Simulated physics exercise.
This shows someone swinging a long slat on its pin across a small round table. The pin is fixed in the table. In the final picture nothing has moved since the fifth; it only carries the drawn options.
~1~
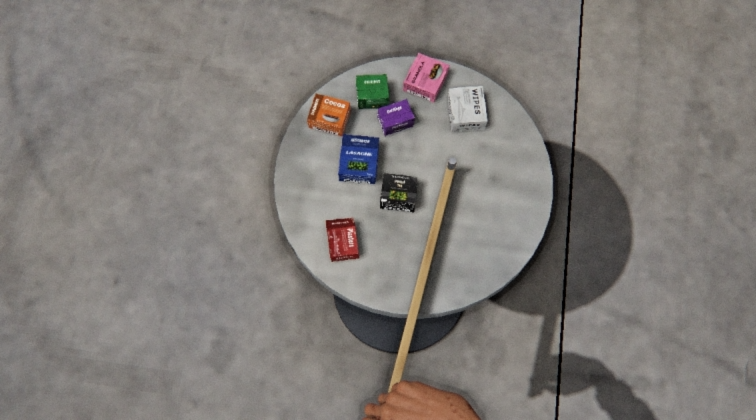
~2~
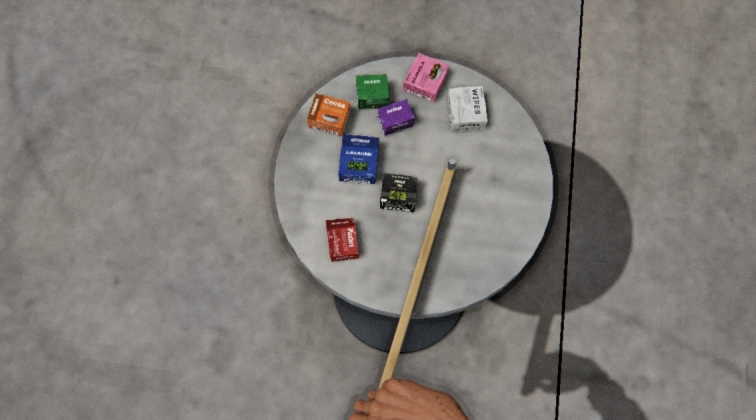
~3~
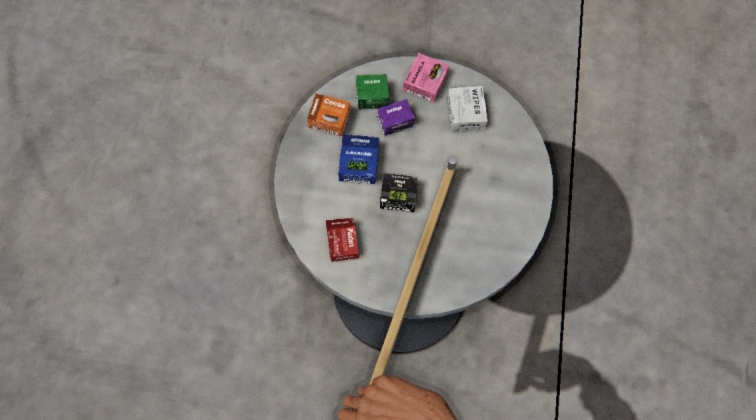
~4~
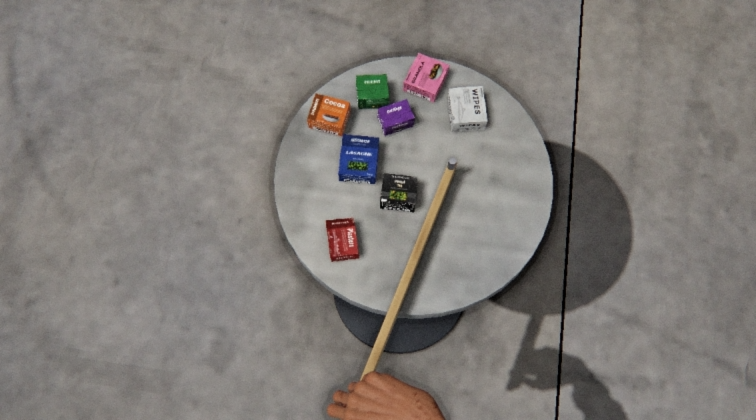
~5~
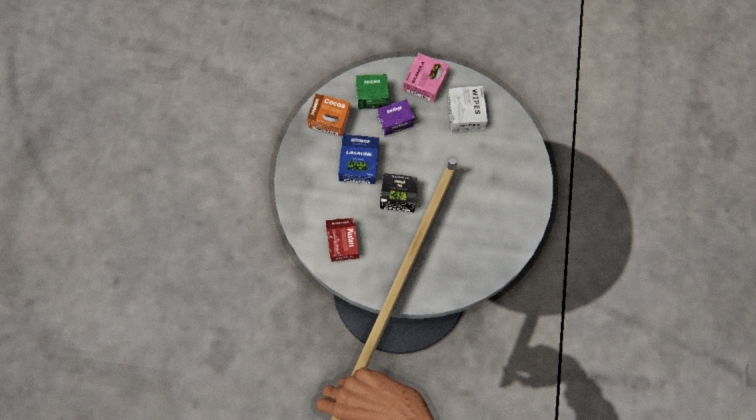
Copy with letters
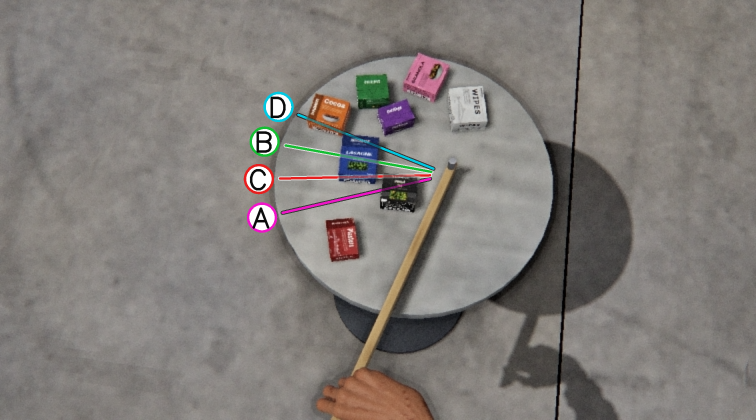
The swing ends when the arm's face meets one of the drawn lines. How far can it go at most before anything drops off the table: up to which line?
It can go as far as D.
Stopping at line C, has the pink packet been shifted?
By then, no.
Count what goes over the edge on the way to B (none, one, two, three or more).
The count is none.
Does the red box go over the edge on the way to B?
No.
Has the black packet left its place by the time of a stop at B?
By then, yes.
On the marked copy, A at (357, 196); B at (358, 159); C at (355, 177); D at (365, 142).
Taking D. A third of the way, arm (369, 218); red box (325, 222); black packet (390, 180).
Two thirds of the way, arm (353, 169); red box (312, 156); blue packet (348, 153).
When it is over, arm (361, 131); orange packet (340, 73); red box (330, 103); nothing has fallen.
As for the rest, A is safe but short; B is safe but short; C is safe but short.
